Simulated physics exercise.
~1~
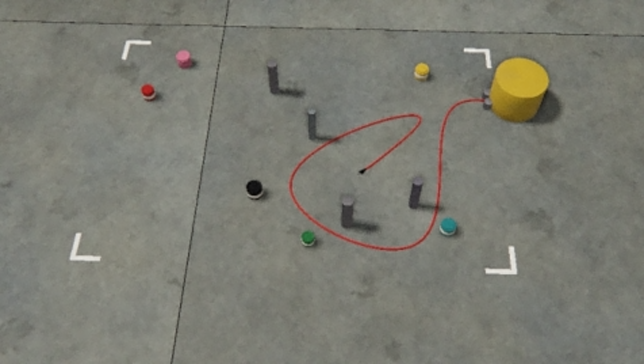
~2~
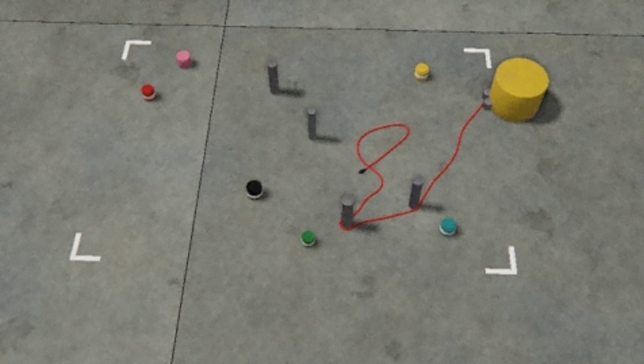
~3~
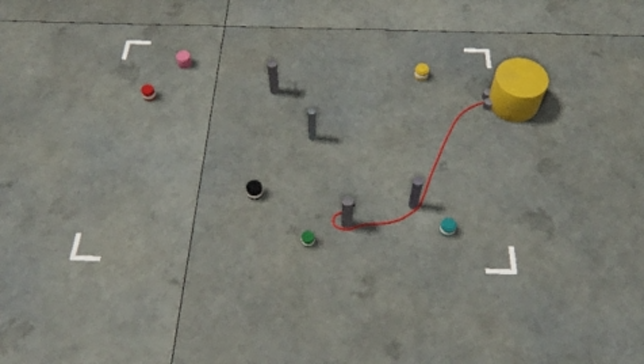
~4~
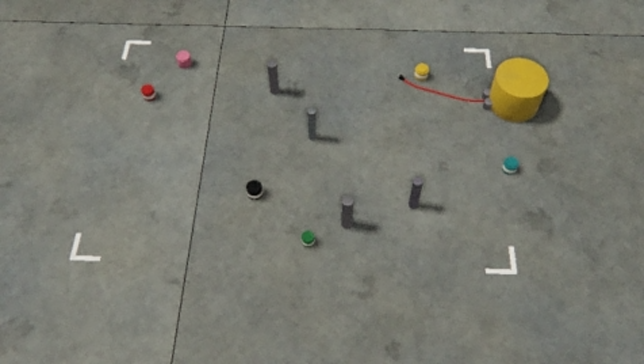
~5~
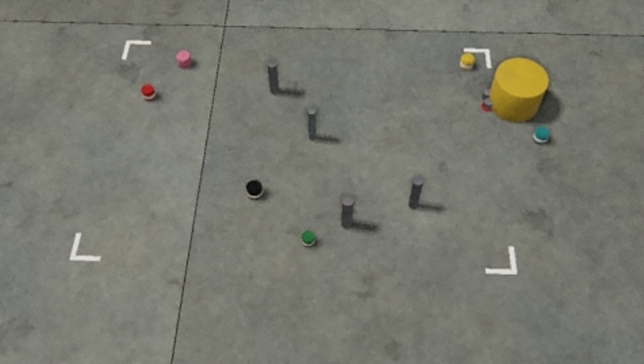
A loose red cord lying in a loop among grey posts was drawn back toward a yellow drum at the right until almost none showed, and the teal and yellow pieces ended up beside the drum while the other four stayed put.
